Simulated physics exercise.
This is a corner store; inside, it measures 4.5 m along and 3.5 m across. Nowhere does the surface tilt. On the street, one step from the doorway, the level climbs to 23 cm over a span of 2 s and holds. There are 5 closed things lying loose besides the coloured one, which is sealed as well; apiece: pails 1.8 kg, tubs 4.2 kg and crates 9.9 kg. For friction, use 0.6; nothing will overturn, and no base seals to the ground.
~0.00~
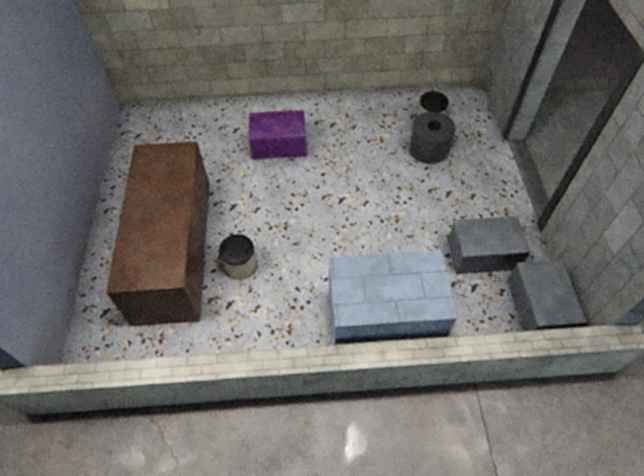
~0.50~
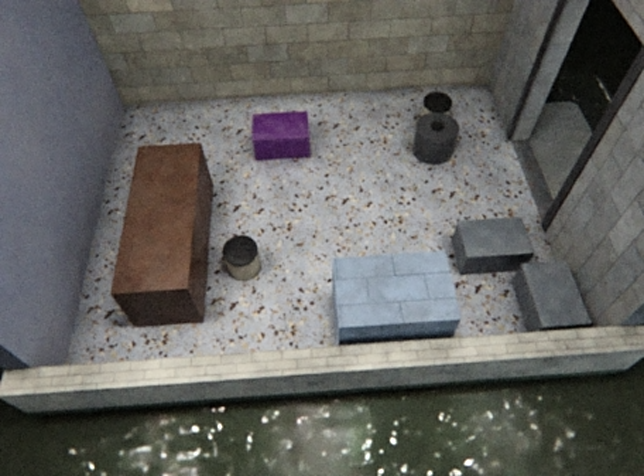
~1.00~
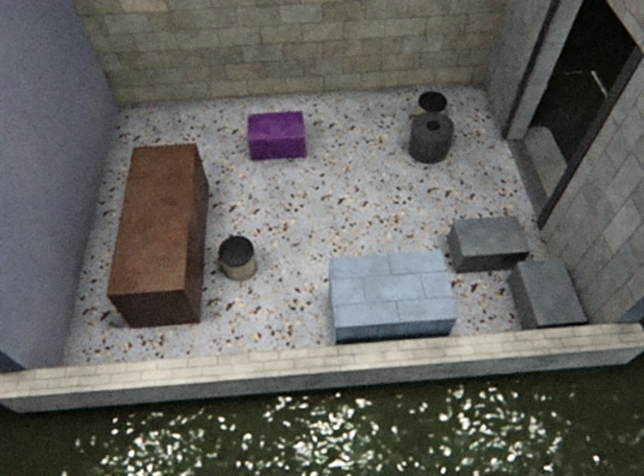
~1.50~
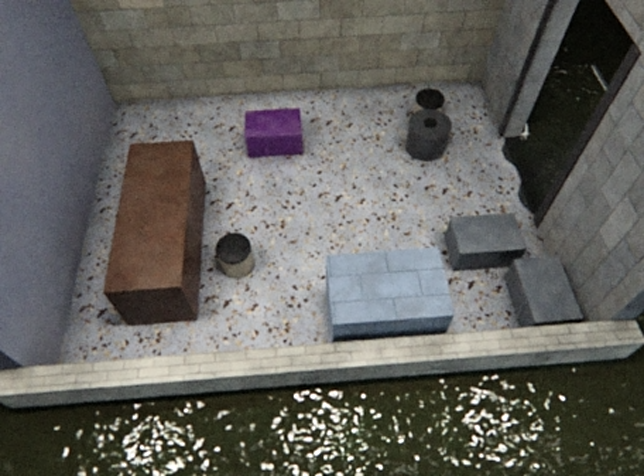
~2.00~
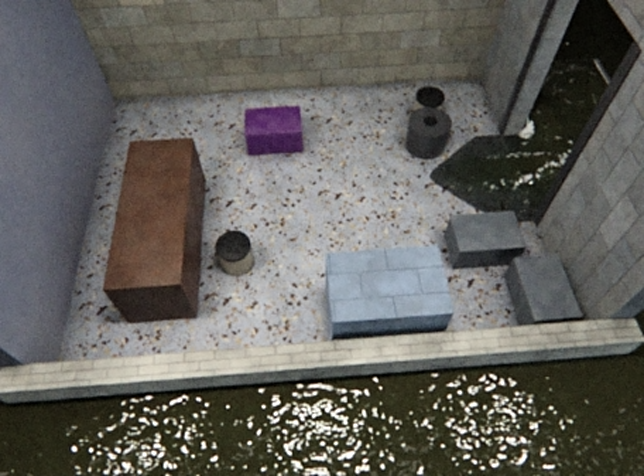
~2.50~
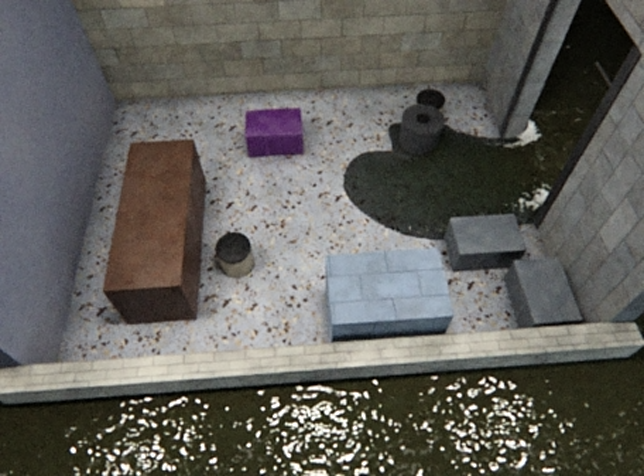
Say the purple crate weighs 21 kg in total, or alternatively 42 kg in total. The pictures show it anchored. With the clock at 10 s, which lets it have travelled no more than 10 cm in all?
The one that works is only the second, 42 kg.
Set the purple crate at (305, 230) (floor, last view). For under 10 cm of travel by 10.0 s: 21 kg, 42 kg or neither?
Only the larger holds.
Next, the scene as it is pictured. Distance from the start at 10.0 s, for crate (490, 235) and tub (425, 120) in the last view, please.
One is off by 50 cm, the other by 350 cm, in the order asked.
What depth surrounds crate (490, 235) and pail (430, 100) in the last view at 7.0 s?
Depth approx. 3 cm / 5 cm.
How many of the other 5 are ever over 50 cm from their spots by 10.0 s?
4.
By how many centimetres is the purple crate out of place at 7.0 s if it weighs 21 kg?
Close to 0 centimetres.
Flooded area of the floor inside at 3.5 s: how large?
Close to 7.5 m2, I'd say.
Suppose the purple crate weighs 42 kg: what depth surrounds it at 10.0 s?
About 13 cm.
After 3.5 s the purple crate would be 0 cm from its start with 21 kg and 0 cm from its start with 42 kg; 4 cm of water round it then.
After 4.5 s the purple crate would be 1 cm from its start with 21 kg and 0 cm from its start with 42 kg; 4 cm of water round it then.
After 7.0 s the purple crate would be 1 cm from its start with 21 kg and 0 cm from its start with 42 kg; 7 cm of water round it then.
After 10.0 s the purple crate would be 37 cm from its start with 21 kg and 0 cm from its start with 42 kg; 13 cm of water round it then.
